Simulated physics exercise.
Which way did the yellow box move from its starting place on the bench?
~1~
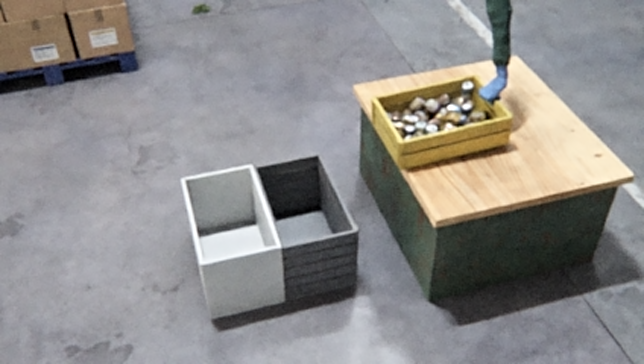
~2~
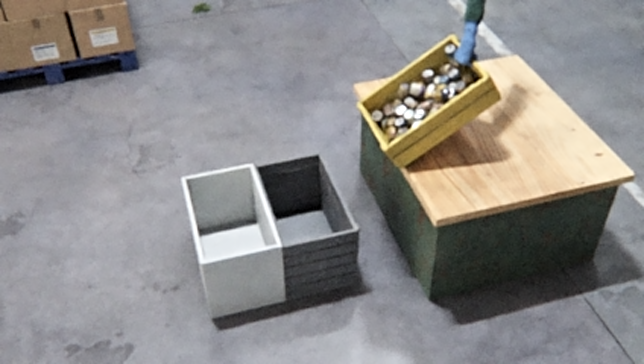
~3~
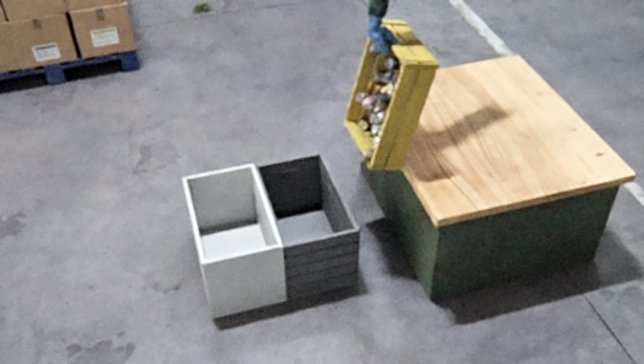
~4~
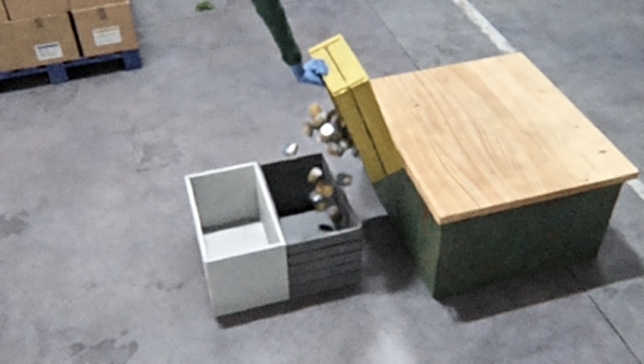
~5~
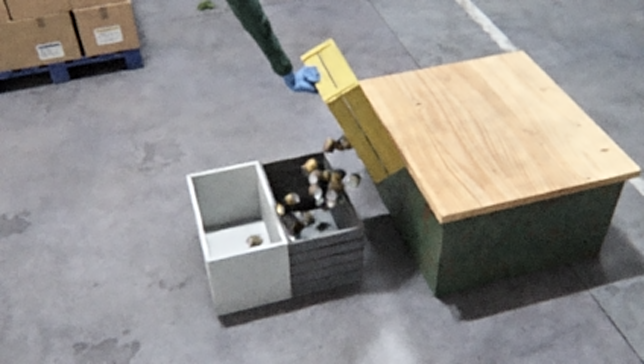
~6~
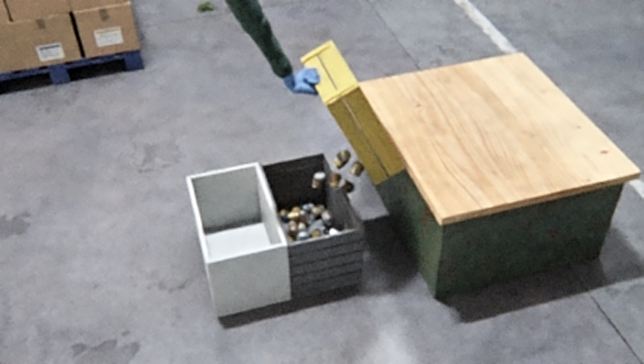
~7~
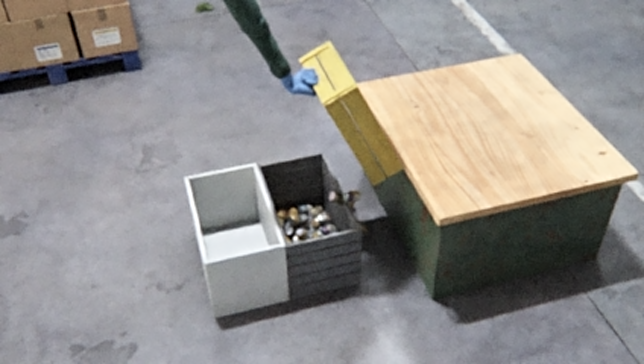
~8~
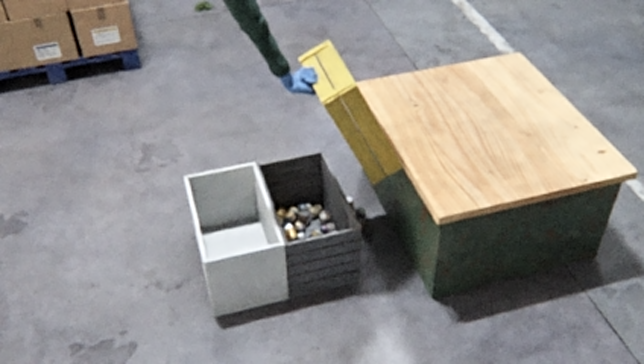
The yellow box moved to the left, toward the grey bin.
